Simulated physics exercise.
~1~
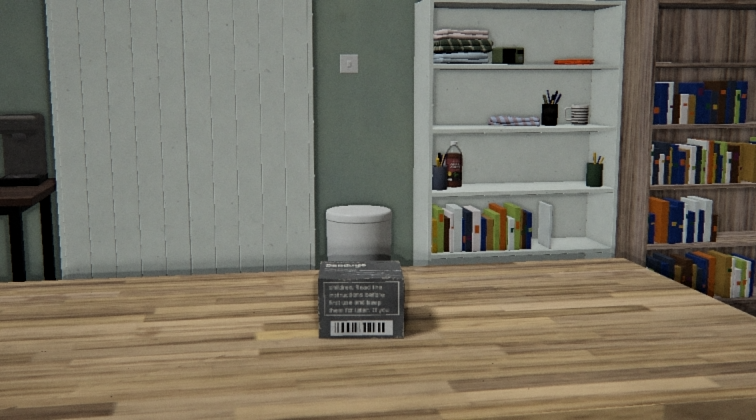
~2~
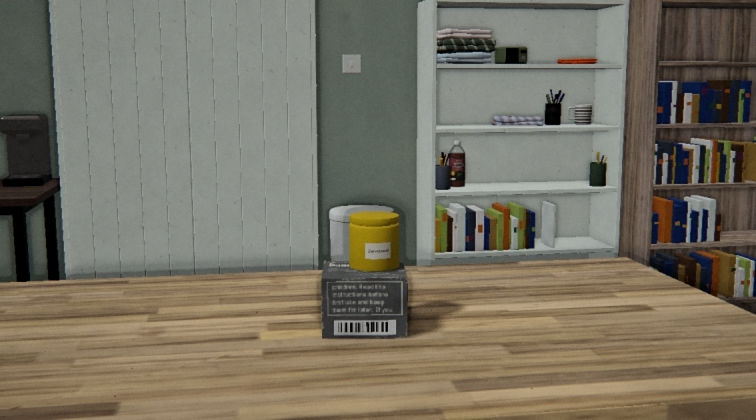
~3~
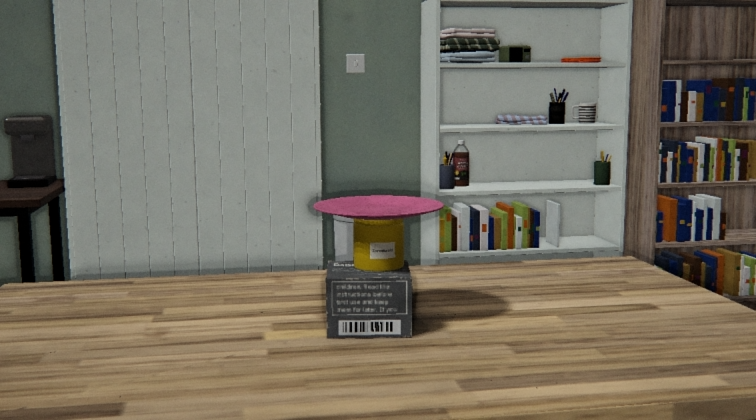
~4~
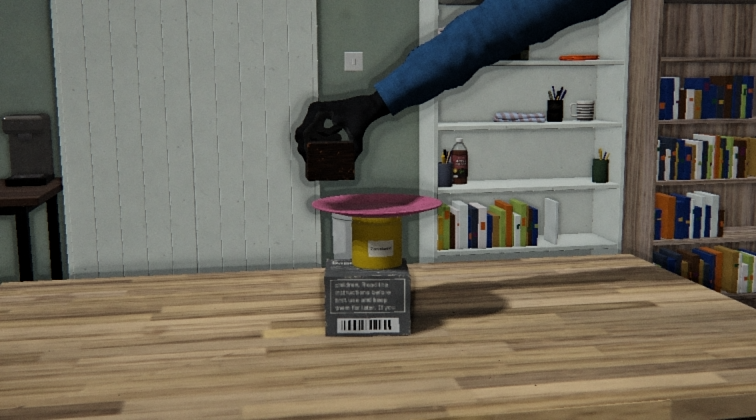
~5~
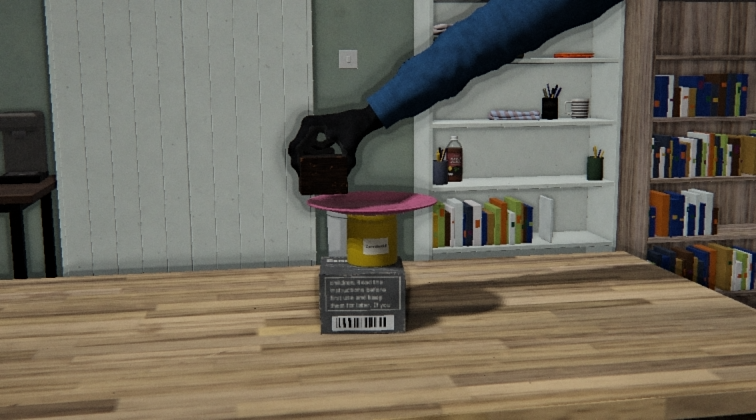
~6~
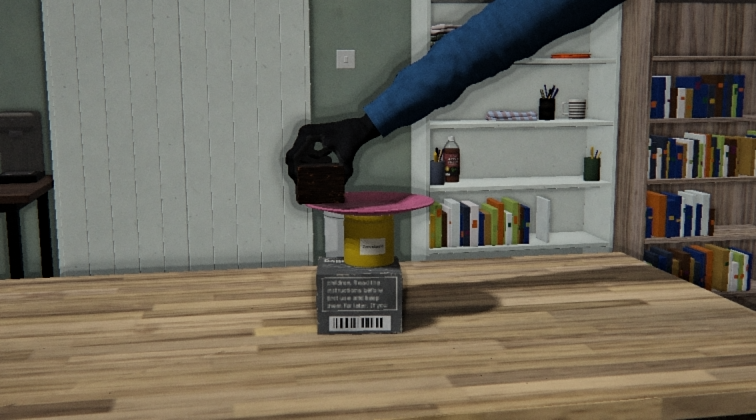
The clip opens on a grey box with a white container behind it on a wooden table; a yellow jar then appears on top, followed by a pink plate. A gloved hand in a blue sleeve holds a dark block above the plate and lowers it onto the left side, still gripping it.
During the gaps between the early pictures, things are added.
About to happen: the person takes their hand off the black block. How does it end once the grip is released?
My guess is the pile will stay put.
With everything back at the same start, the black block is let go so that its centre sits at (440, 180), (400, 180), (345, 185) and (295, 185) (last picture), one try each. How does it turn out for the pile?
Going through the four cases in order, the pile tumbles down, then stands firm, then stands firm, and finally tumbles down.
Then, 0.90 s after the last picture, nothing has stirred.
Then, 2.00 s after the last picture, black block resting near (318, 184).
At rest, all 4 in place. Seen from the same camera at the end, black block near (317, 184). The pile holds.
